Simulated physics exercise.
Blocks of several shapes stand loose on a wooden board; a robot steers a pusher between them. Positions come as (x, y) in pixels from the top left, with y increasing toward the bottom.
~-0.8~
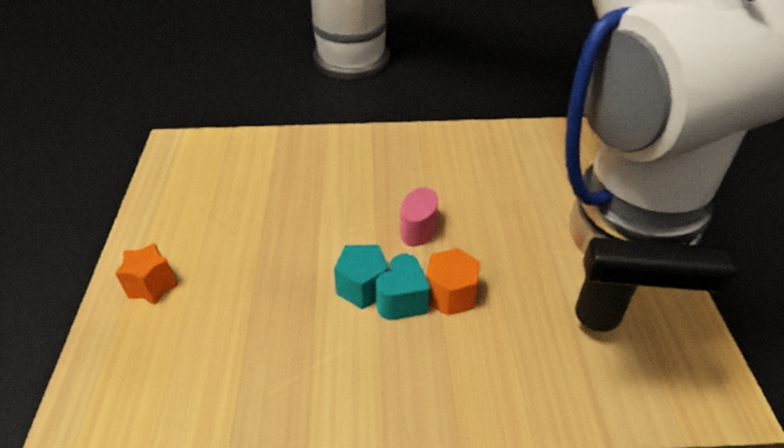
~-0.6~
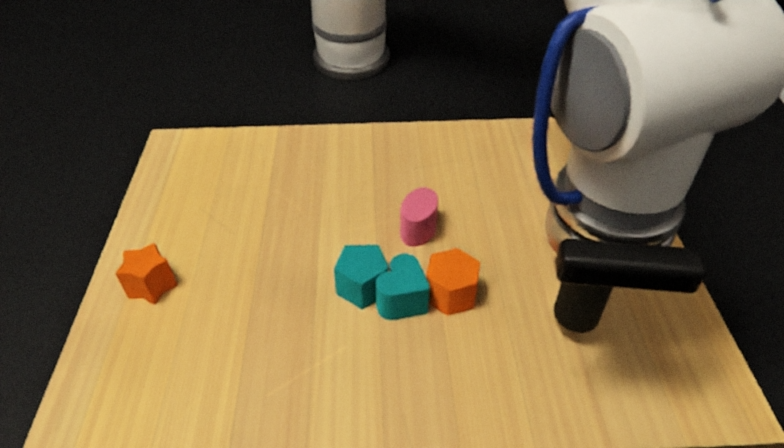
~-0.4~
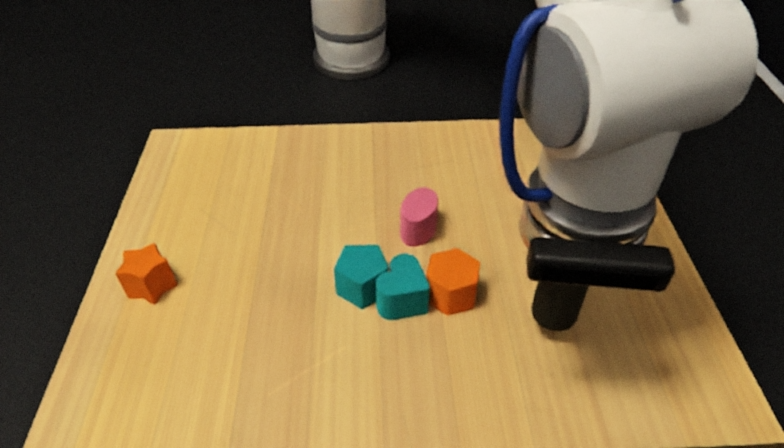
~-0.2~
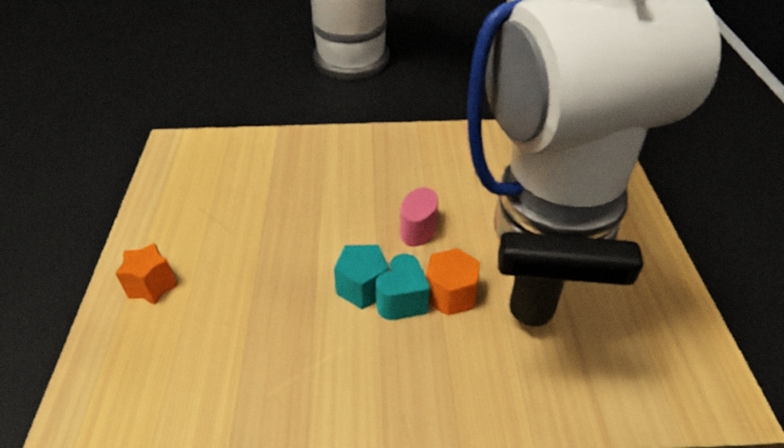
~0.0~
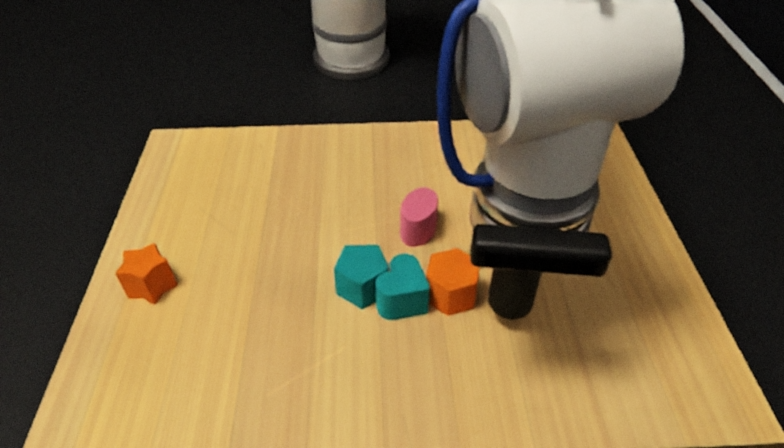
On a wooden board, a robot arm moves a black pusher left toward an orange hexagonal block beside still turquoise blocks.
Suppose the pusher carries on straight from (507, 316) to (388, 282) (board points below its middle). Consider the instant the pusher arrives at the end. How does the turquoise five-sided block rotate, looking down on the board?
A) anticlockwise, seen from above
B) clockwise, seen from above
Letter B.
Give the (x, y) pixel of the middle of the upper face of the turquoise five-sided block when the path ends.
The answer is (323, 259).
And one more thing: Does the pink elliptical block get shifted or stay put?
It does get moved.
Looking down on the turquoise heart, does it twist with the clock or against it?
Top view: Counterclockwise.
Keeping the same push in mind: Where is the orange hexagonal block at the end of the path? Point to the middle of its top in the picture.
The middle of the upper face of the orange hexagonal block will lie at about (390, 223) in the picture.
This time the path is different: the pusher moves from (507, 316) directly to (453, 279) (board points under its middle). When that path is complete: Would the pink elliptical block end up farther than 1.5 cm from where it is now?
No - that is not the case.
The first path, step by step. One third of the way, pusher (466, 292); turquoise five-sided block (355, 261); turquoise heart (395, 275); orange hexagonal block (433, 253), turned 25° clockwise.
Two thirds of the way, pusher (426, 281); turquoise five-sided block (348, 261), turned 15° clockwise; turquoise heart (385, 279); pink elliptical block (419, 199); orange hexagonal block (411, 236), turned 55° clockwise.
At the end, pusher (388, 270); turquoise five-sided block (323, 259), turned 55° clockwise; turquoise heart (361, 284), turned 25° anticlockwise; pink elliptical block (419, 194), turned 20° clockwise; orange hexagonal block (390, 223), turned 90° clockwise.
